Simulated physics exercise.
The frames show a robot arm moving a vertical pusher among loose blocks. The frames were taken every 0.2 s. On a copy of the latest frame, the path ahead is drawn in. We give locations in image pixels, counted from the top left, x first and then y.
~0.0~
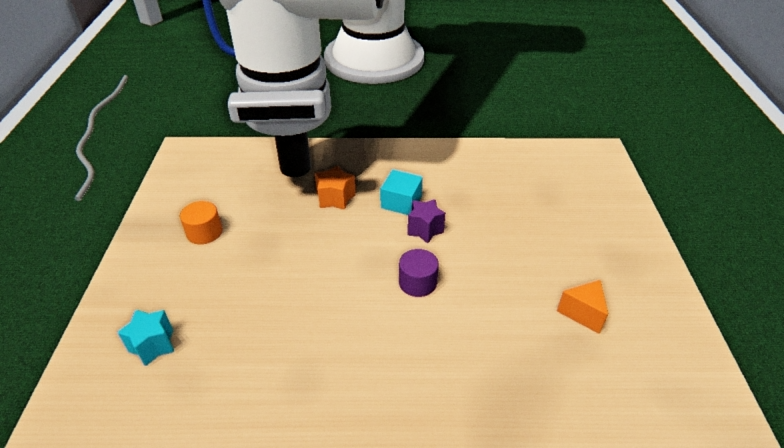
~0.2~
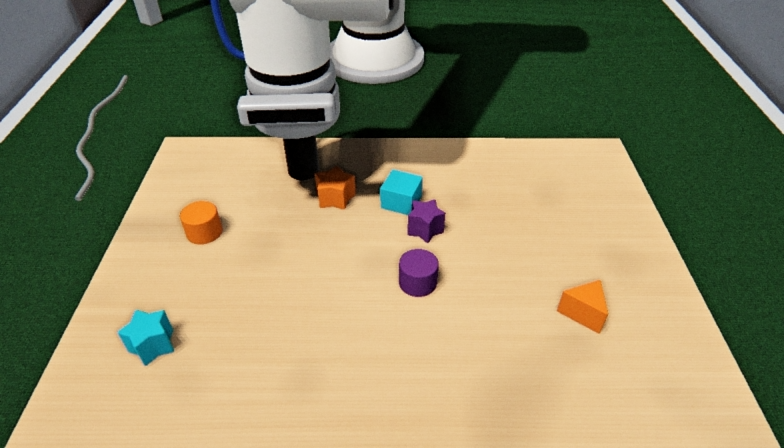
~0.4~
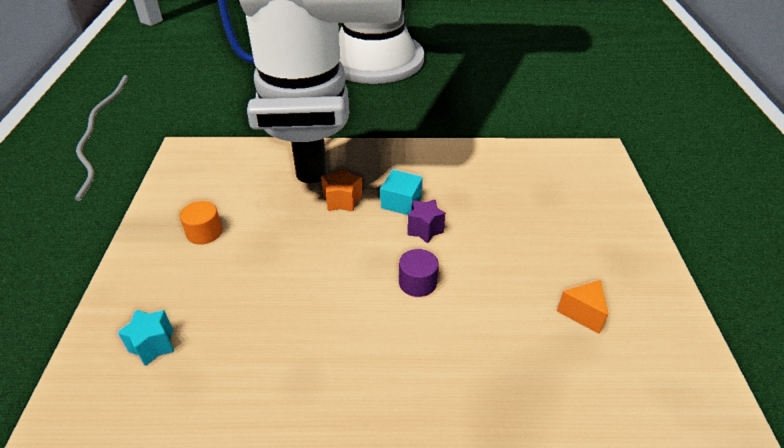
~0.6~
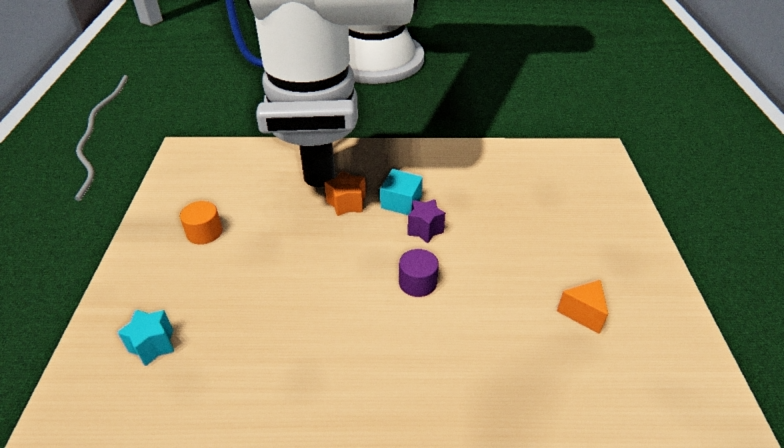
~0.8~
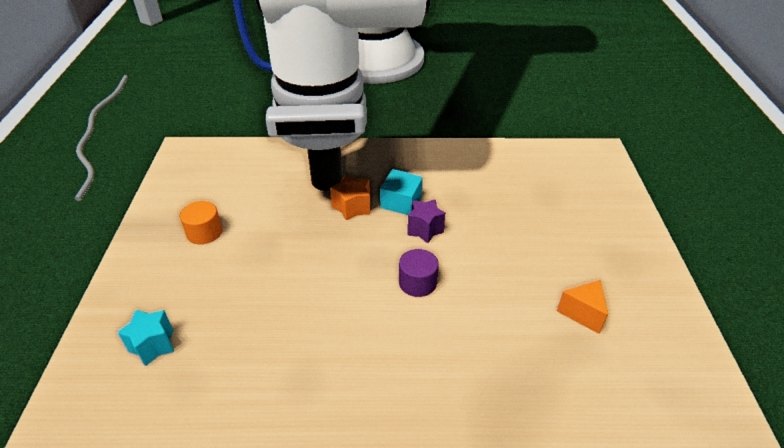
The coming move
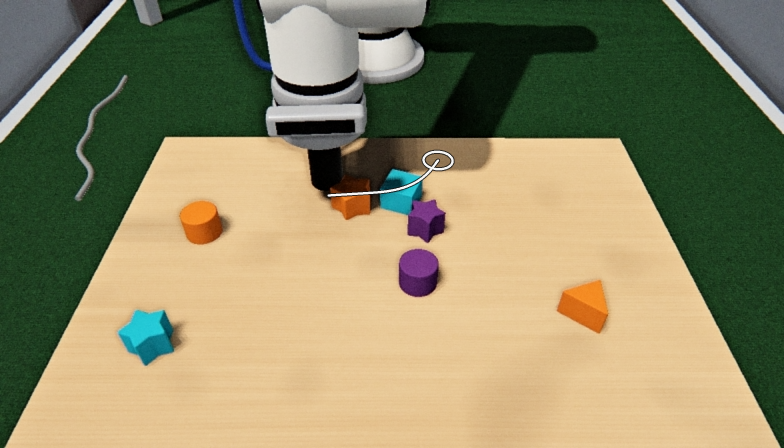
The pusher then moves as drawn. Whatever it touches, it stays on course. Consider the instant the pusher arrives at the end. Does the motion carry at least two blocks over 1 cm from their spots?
Yes, that is what happens.
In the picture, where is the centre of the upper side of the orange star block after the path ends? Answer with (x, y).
Top centre: (377, 193).
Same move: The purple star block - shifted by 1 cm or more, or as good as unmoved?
The purple star block will stay where it is.
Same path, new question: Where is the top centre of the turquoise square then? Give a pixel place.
Just about (432, 185).
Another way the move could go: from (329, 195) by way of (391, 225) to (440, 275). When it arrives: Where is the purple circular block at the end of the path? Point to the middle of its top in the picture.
For the centre of its top, I'd go with (421, 279).
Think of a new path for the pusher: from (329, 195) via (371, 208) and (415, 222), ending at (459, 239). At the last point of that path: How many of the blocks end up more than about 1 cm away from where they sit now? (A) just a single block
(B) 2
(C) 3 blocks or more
C
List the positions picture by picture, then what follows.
Pusher tip (296, 168); block tops, orange star block (333, 177); turquoise square (402, 182); purple star block (426, 209), in the first picture.
Pusher (304, 171); blocks unchanged, in the second picture.
Pusher (312, 174); orange star block (341, 180), in the third picture.
Pusher (320, 178); orange star block (346, 183), in the fourth picture.
Pusher (327, 181); orange star block (352, 186); turquoise square (402, 182); purple star block (426, 209), in the fifth picture.
Path on the board, from (329, 195) by way of (374, 193) and (416, 182) to (438, 160).
On the path given first. One third of the way, pusher (374, 179); orange star block (376, 192), turned 50° clockwise; turquoise square (411, 185), turned 35° anticlockwise.
Two thirds of the way, pusher (417, 168); orange star block (377, 193), turned 60° clockwise; turquoise square (432, 185).
At the end, pusher (439, 147); orange star block (377, 193), turned 60° clockwise; turquoise square (432, 185); purple star block in place.
